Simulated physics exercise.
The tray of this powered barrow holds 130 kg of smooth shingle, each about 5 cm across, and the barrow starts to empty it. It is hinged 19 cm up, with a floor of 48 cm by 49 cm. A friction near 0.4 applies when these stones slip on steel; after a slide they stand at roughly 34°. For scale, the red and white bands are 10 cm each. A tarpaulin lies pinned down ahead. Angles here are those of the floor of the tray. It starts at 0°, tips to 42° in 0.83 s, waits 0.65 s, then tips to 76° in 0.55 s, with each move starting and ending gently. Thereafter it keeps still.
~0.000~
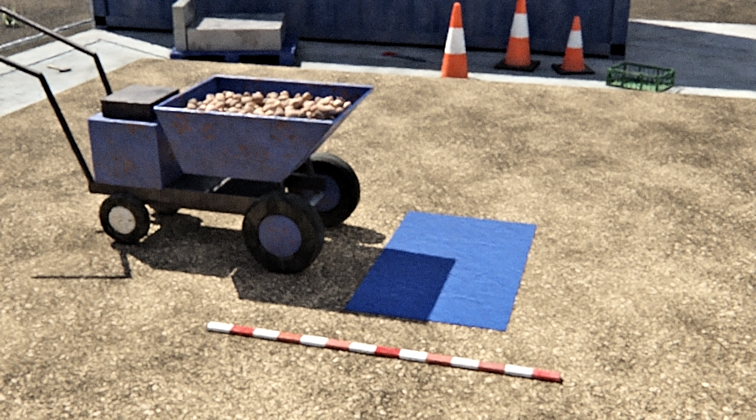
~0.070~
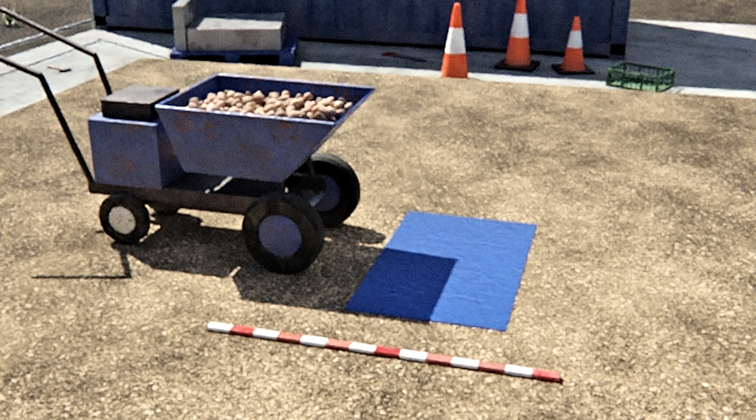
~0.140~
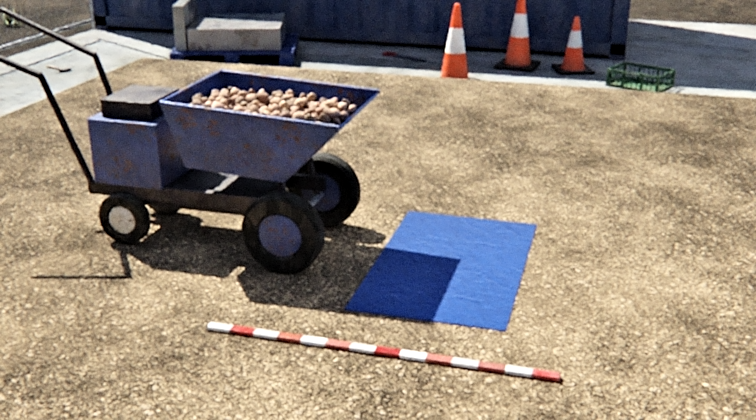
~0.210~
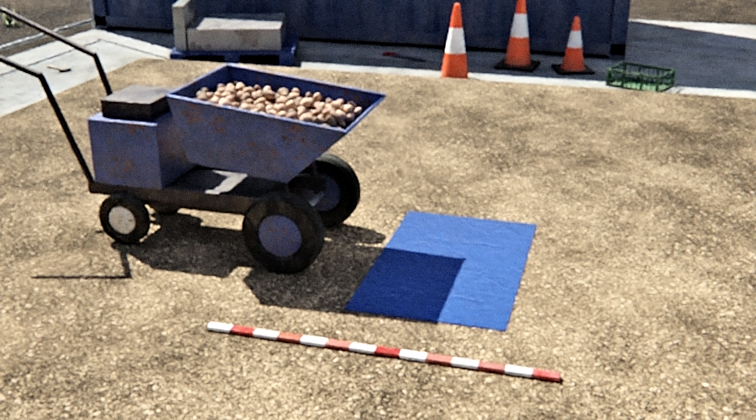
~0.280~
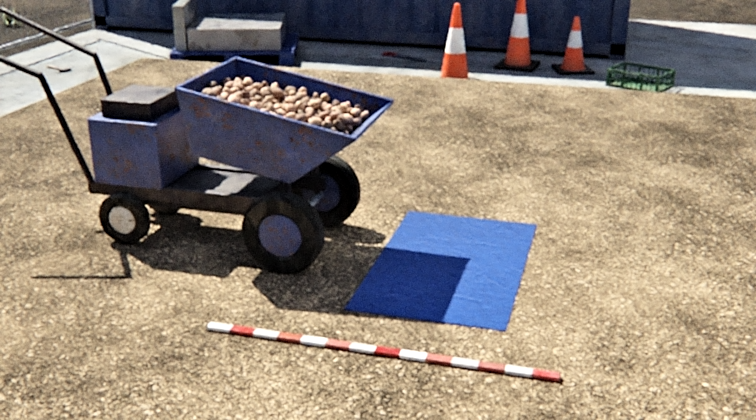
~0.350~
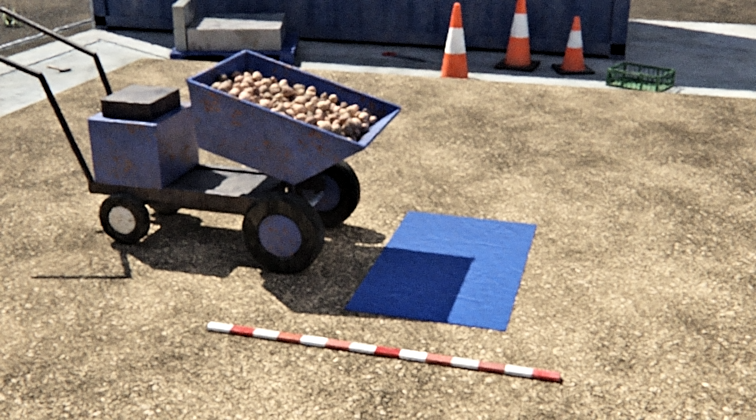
A blue barrow's tray, heaped with smooth stones, tilting gradually down to the right on gravelly ground beside a blue tarpaulin.
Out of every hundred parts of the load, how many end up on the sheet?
Close to 55 in a hundred.
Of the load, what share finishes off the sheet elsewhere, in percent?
Load fraction: Approx. 20 %.
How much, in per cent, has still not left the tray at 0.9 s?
Some 100 percent of the load is still in there.
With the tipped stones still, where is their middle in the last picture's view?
I'd point to around (482, 262).
After 0.6 s the floor is at 35°; 100 % in the tray; the foremost stones are at (386, 160).
After 0.9 s the floor is at 42°; 99 % in the tray, 1 % on the sheet; the foremost stones are at (417, 191).
After 2.5 s the floor is at 76°; 32 % in the tray, 55 % on the sheet, 13 % off the sheet elsewhere; the foremost stones are at (586, 270).
After 4.4 s the floor is at 76°; 24 % in the tray, 57 % on the sheet, 19 % off the sheet elsewhere; the foremost stones are at (637, 281).
